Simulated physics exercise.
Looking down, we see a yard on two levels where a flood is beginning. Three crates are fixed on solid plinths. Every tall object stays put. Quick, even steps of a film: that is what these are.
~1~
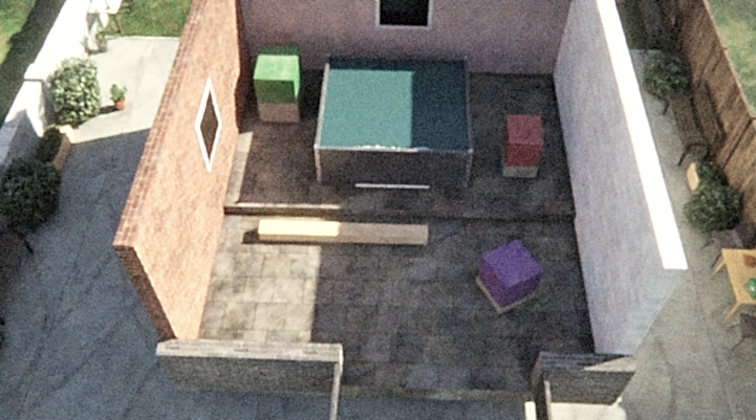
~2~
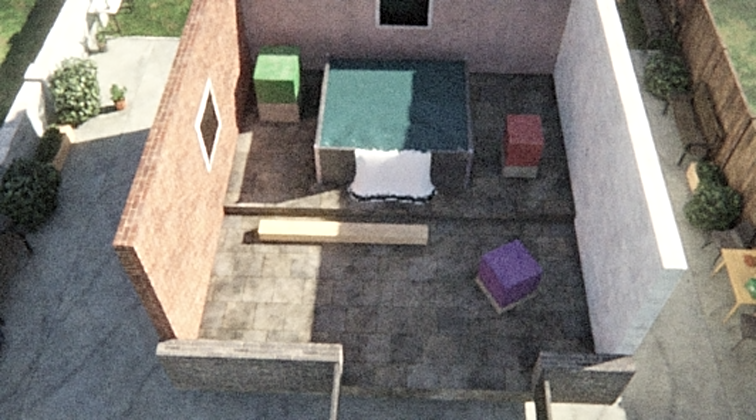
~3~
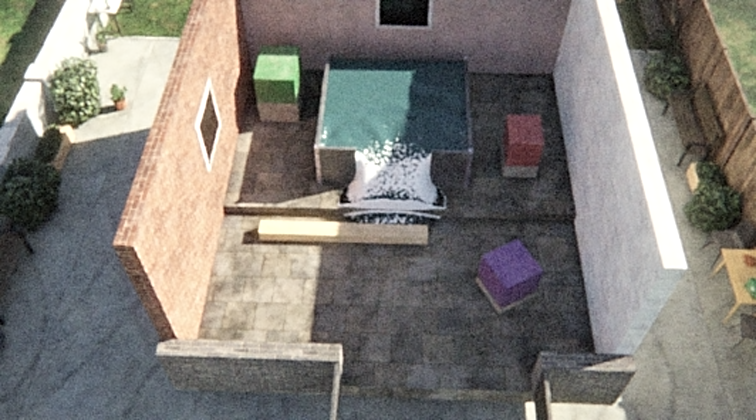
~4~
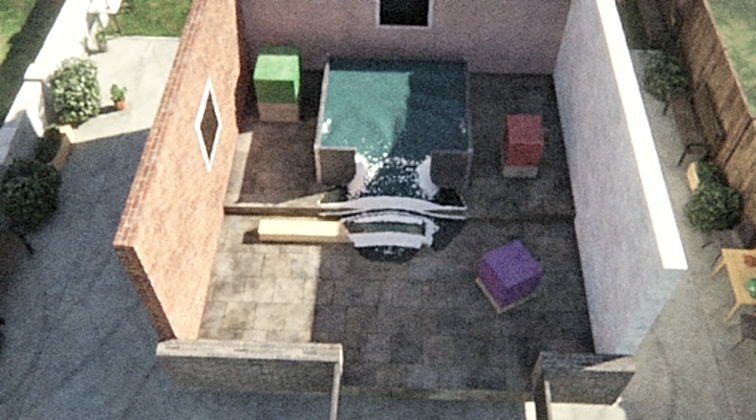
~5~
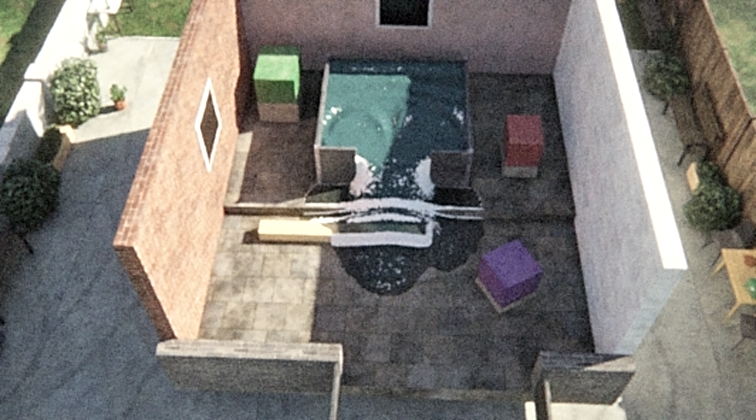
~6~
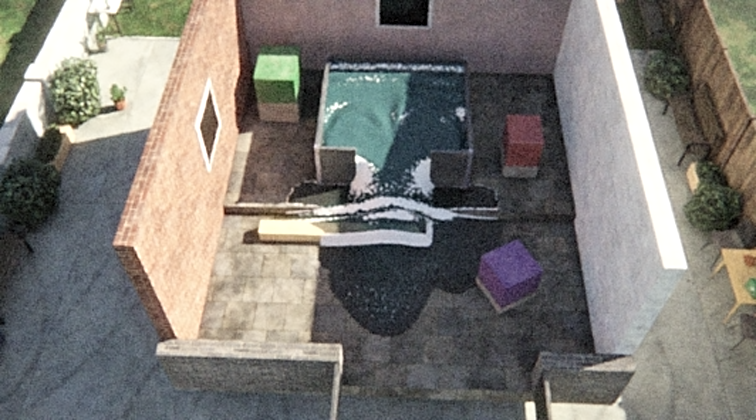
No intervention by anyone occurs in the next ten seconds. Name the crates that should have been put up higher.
Afterwards, the red crate ends up dry; the purple crate ends up wet; the green crate ends up dry.
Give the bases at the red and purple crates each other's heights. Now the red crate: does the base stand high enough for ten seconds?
In that case red crate stays clear.
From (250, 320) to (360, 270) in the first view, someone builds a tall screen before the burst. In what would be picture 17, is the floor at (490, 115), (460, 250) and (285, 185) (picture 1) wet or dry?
As listed: Not flooded, covered, dry.
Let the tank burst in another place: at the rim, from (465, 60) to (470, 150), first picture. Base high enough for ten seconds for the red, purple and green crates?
In that case the red crate is flooded, the purple crate is flooded and the green crate is never flooded.
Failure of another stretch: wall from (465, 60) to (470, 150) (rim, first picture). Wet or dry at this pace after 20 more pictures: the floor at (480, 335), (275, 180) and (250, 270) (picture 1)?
Point one: Reached. Point two: Not reached. Point three: Not reached.
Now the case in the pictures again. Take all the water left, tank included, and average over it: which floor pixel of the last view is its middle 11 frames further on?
(384, 181).
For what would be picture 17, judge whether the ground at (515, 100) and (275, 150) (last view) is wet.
Clear, then clear.
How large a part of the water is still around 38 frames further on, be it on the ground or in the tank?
I'd put it at about 74 per cent.
A moment on, water covers 45 % of the floor; the red crate not reached, the purple crate water round its plinth, the green crate not reached.
Next, water covers 60 % of the floor; the red crate not reached, the purple crate water round its plinth, the green crate not reached.
Then, water covers 70 % of the floor; the red crate water round its plinth, the purple crate water round its plinth, the green crate water round its plinth.
Later, water covers 70 % of the floor; the red crate water round its plinth, the purple crate water round its plinth, the green crate water round its plinth.
In the end, water covers 70 % of the floor; the red crate stayed above the water, the purple crate was topped, the green crate stayed above the water.
